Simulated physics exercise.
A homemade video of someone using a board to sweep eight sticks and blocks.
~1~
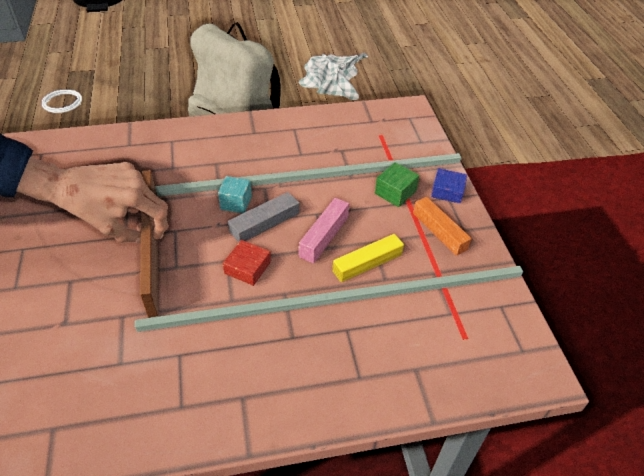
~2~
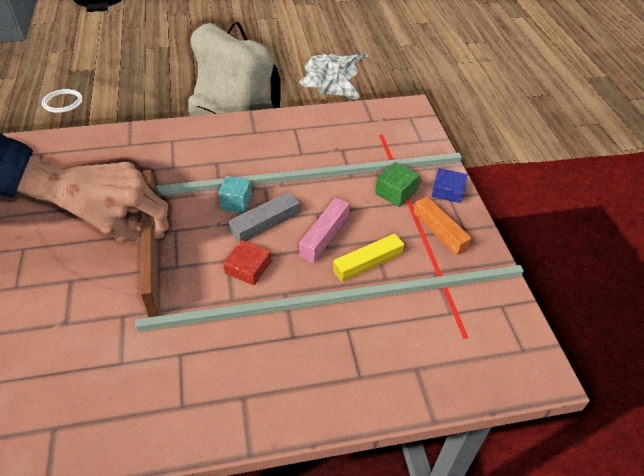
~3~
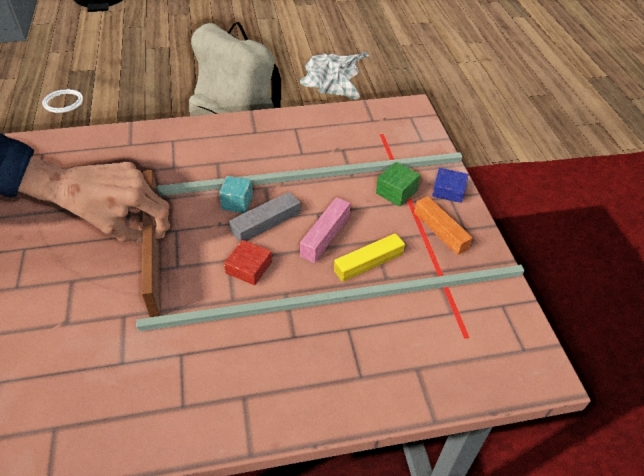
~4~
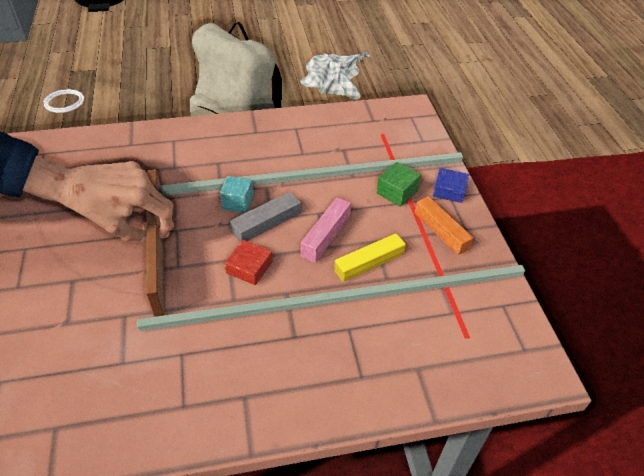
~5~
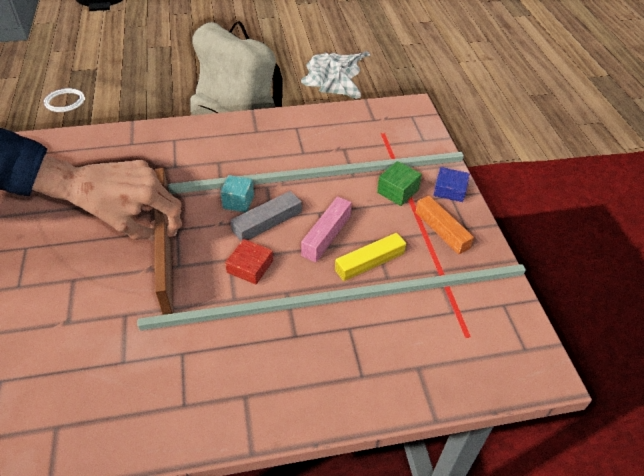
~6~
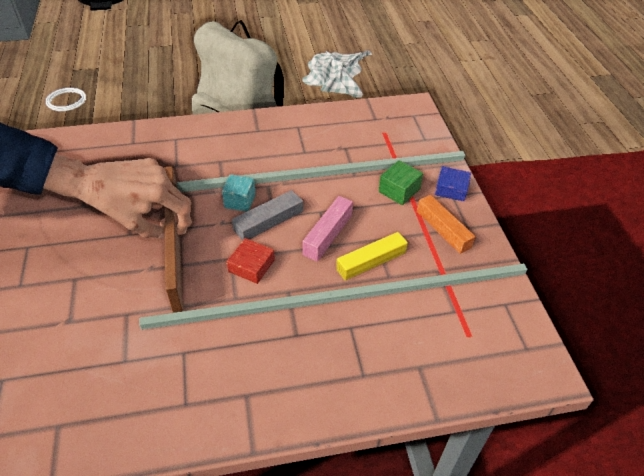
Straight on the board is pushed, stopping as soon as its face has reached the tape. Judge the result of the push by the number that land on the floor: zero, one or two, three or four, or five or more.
The number that land on the floor is one or two.
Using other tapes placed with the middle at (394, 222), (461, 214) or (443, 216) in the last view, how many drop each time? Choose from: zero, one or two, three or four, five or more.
Run 1 - zero; run 2 - three to four; run 3 - 3 or 4.
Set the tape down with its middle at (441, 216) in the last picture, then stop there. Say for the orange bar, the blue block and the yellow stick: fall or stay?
Lab note - orange bar toppled, blue block toppled, yellow stick not toppled.
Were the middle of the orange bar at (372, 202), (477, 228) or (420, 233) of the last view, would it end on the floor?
One place at a time, it keeps its place; then it keeps its place; then it keeps its place.
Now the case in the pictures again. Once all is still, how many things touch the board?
4 touch it.
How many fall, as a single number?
Count of fallen: 1.
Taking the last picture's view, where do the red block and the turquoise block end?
Positions - first (442, 227), then (416, 169).
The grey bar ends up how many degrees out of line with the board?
Roughly 35° out of line.
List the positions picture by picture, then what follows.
The first picture shows blue block (449, 186); orange bar (441, 226); green block (397, 185); board (150, 240); tape (416, 221).
The second picture shows orange bar (442, 225); board (150, 240).
The third picture shows green block (398, 184); pink bar (326, 229).
The fourth picture shows blue block (451, 185); yellow stick (370, 257).
The fifth picture shows orange bar (444, 224); turquoise block (238, 194).
The sixth picture shows blue block (453, 184); orange bar (445, 223); green block (401, 182); board (173, 236); tape (420, 219).
A little later, none off yet; blue block at rest near (453, 184); orange bar at rest near (445, 223); green block at rest near (401, 182).
Next, none off yet; blue block shifted a little near (469, 185); orange bar shifted a little near (459, 224); green block shifted about its own width near (436, 183).
When it is over, the number that fall off is one or two; down, blue block.
